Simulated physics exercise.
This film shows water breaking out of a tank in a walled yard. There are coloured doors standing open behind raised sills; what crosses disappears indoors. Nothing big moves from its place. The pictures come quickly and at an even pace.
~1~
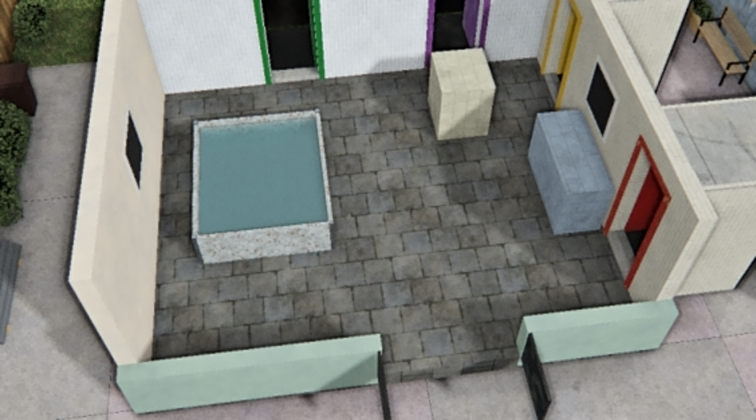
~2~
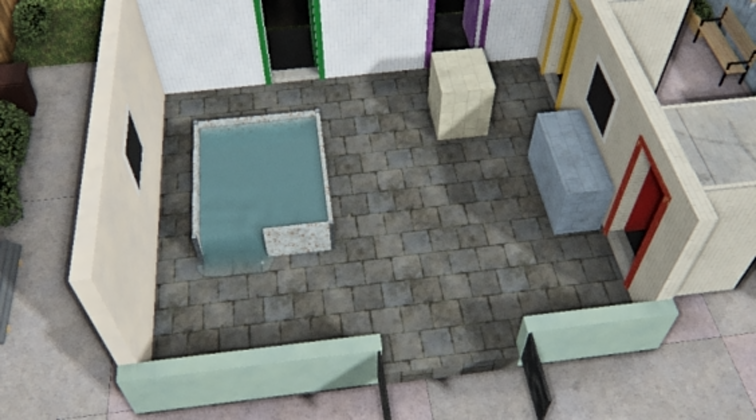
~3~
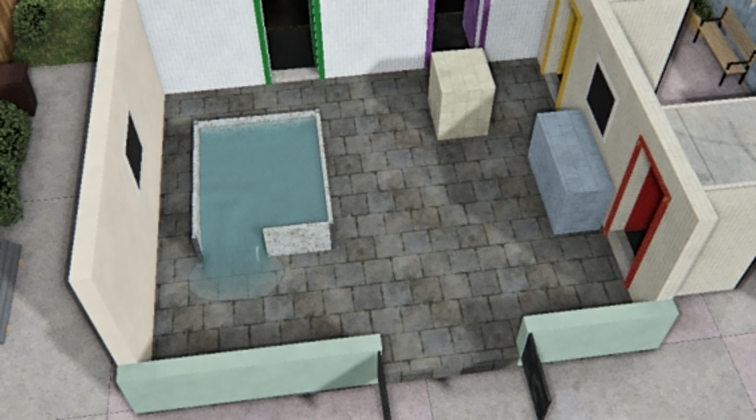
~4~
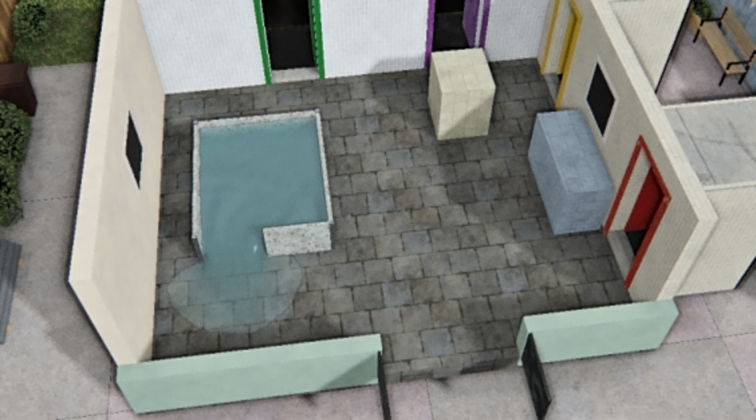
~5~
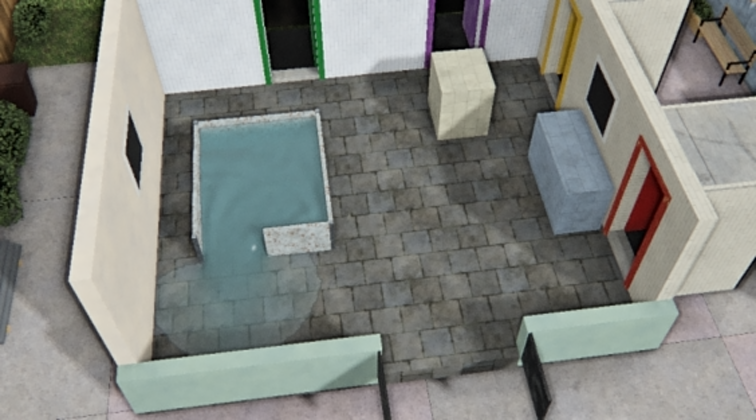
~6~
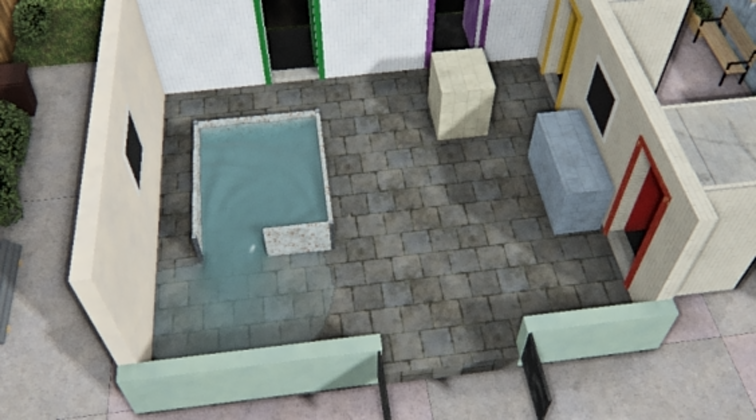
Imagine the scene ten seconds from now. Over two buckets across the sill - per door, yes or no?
Green door no, purple door no, red door no, yellow door no.
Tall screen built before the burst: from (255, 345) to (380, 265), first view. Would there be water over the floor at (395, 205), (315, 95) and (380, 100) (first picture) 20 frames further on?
Taking the points in order, they are inundated, high and dry and high and dry.
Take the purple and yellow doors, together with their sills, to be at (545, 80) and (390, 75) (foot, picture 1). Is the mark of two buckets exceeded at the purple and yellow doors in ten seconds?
Purple door: Falls short. Yellow door: Falls short.
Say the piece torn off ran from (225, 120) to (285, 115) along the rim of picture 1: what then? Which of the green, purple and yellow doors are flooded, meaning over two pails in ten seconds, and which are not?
Green: Crosses the line; purple: Falls short; yellow: Crosses the line.
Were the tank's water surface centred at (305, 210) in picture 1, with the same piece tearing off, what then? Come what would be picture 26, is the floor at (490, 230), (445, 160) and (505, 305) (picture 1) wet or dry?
One after the other: Reached, untouched, reached.
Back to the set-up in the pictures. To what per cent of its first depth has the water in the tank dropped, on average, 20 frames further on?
My best guess is about 50 per cent.
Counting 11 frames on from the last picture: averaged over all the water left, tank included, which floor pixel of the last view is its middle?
I'd say around (257, 246).
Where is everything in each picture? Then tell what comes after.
In the first picture, still water in the water tank at (260, 174).
In the second picture, water pours out at (235, 251) and has run to (203, 268).
In the third picture, water pours out at (235, 251) and has run to (267, 290).
In the fourth picture, water pours out at (235, 252) and has run to (256, 326).
In the fifth picture, water pours out at (235, 251) and has run to a hidden place.
In the sixth picture, water pours out at (235, 251) and has run to a hidden place.
A moment on, water covers 15 % of the floor; the green door not reached, the purple door not reached, the red door not reached, the yellow door not reached.
Next, water covers 20 % of the floor; the green door not reached, the purple door not reached, the red door not reached, the yellow door not reached.
Then, water covers 40 % of the floor; the green door not reached, the purple door not reached, the red door not reached, the yellow door not reached.
Later, water covers 70 % of the floor; the green door not reached, the purple door not reached, the red door wet at the sill, nothing in, the yellow door not reached.
In the end, water covers 95 % of the floor; the green door wet at the sill, nothing in, the purple door wet at the sill, nothing in, the red door wet at the sill, nothing in, the yellow door under two buckets in.
